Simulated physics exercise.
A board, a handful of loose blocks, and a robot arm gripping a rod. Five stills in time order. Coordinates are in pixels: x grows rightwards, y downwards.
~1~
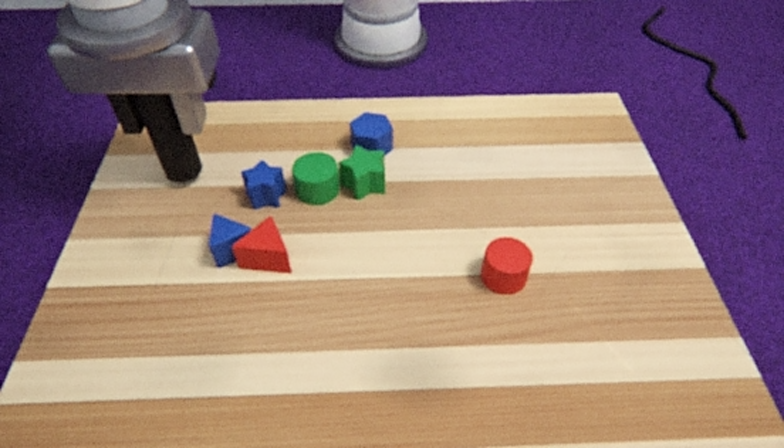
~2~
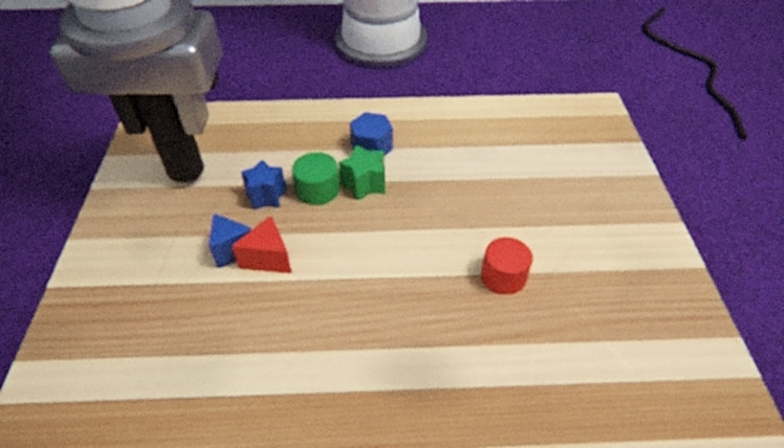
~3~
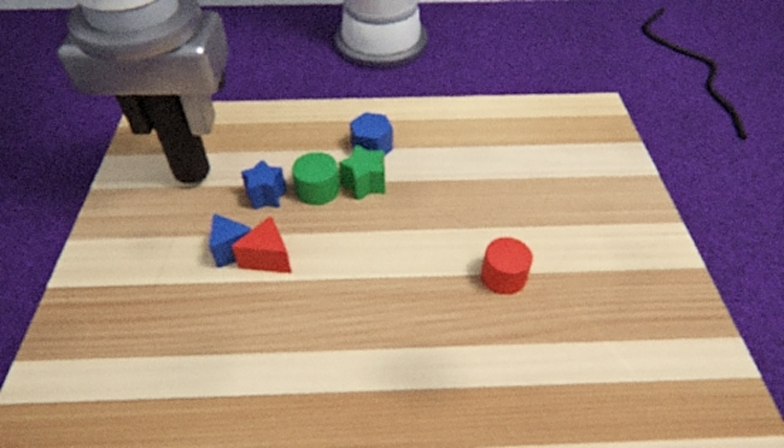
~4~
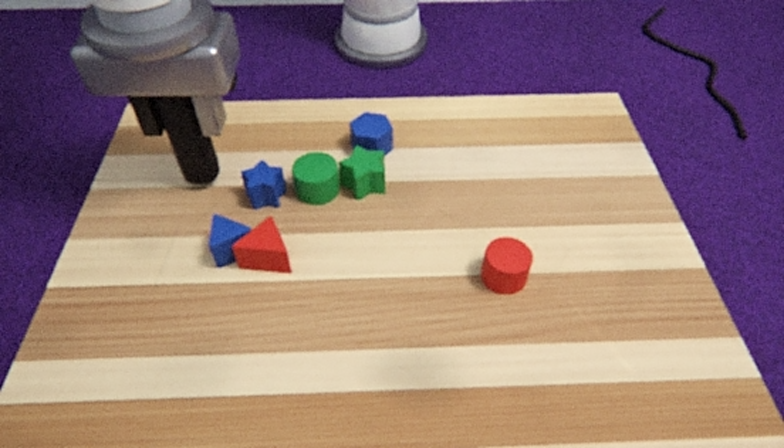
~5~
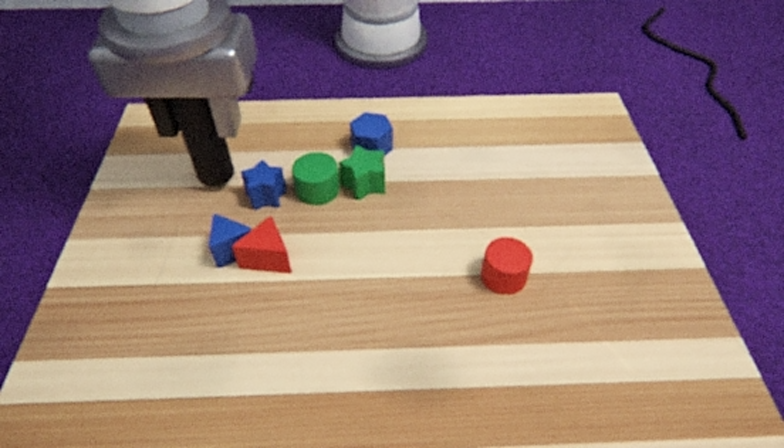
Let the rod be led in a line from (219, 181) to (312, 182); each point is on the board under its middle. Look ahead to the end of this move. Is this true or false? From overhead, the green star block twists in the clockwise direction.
The statement is incorrect.
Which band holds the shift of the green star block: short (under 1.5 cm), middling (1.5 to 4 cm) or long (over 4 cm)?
The answer is 1.5 to 4 cm.
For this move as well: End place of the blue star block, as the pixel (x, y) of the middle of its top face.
So, by the moment the path ends, you'll find the top centre of the blue star block at (283, 184).
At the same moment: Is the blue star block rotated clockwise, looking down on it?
I believe so.
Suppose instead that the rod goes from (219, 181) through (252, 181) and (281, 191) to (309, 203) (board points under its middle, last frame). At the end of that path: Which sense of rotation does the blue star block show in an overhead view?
Its spin: Clockwise.
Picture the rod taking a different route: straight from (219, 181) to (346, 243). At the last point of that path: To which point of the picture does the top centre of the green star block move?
At (389, 154).
On the path given first. Halfway along, rod (264, 174); blue star block (273, 179), turned 15° clockwise.
At the end, rod (311, 175); blue star block (283, 184), turned 55° clockwise; green circle (344, 174); green star block (387, 162), turned 40° anticlockwise; blue hexagon in place.
